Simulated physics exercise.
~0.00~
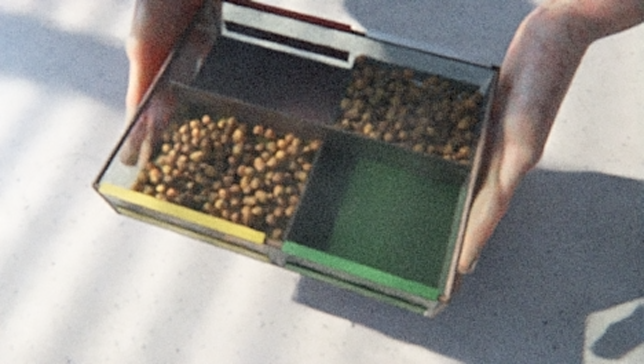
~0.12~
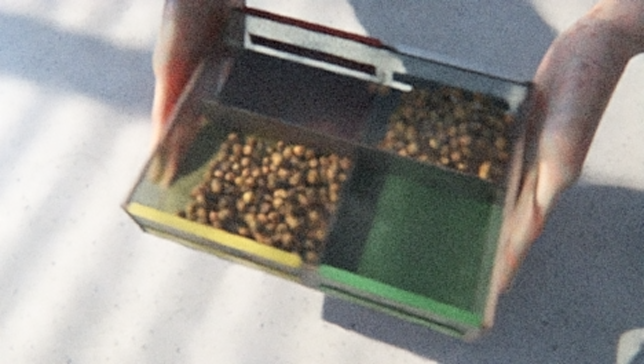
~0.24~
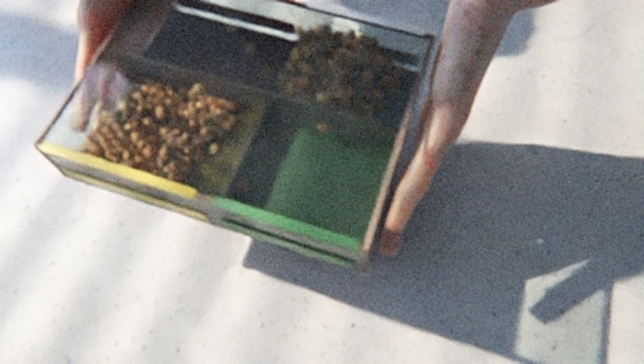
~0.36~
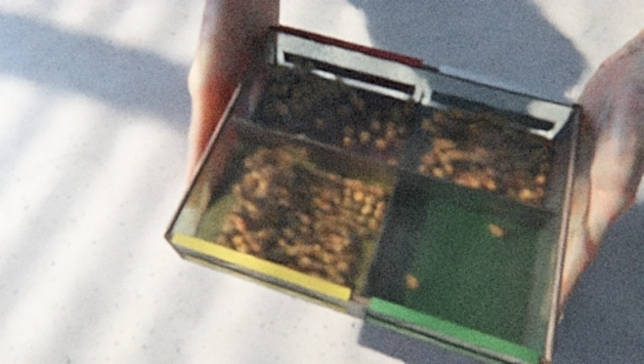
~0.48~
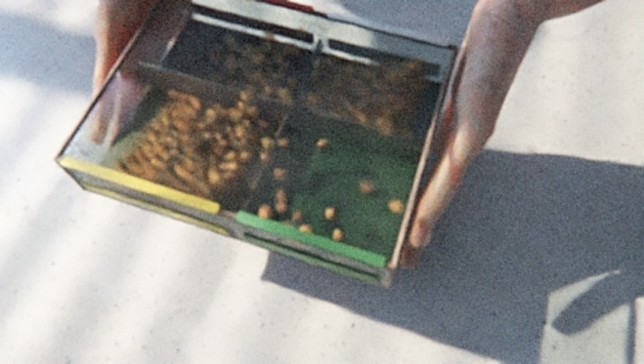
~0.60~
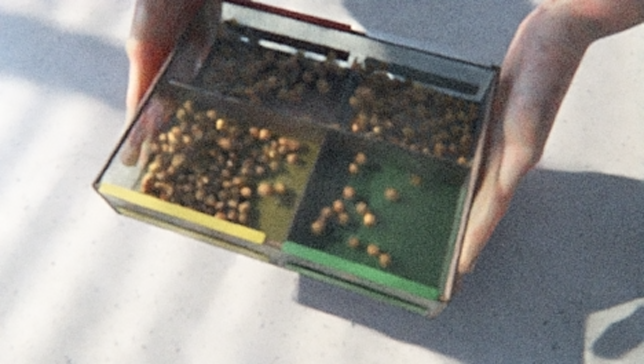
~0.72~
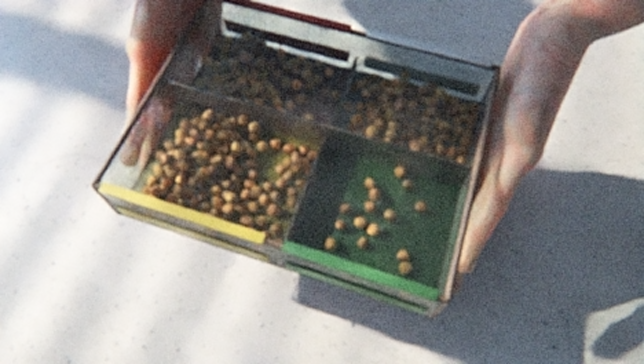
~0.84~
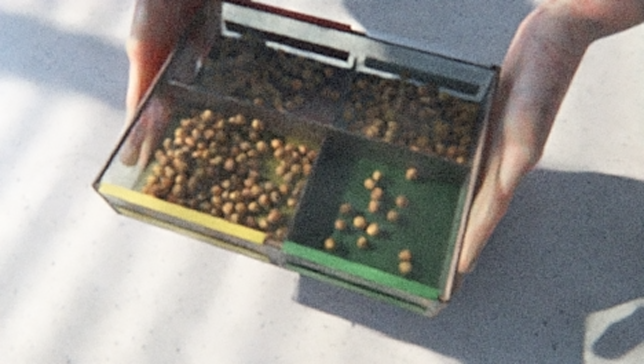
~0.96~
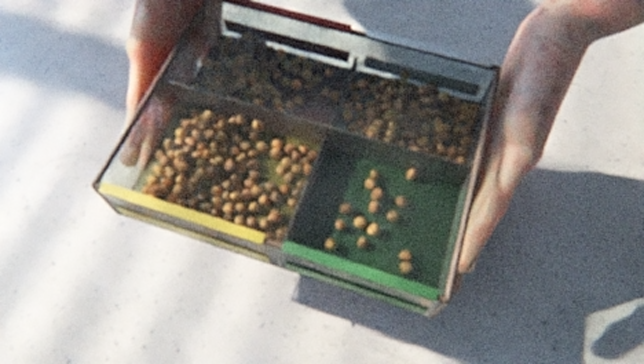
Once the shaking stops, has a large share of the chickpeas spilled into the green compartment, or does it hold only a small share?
The green compartment holds only a small share of the chickpeas, while the white, red and yellow compartments each hold a much larger share.
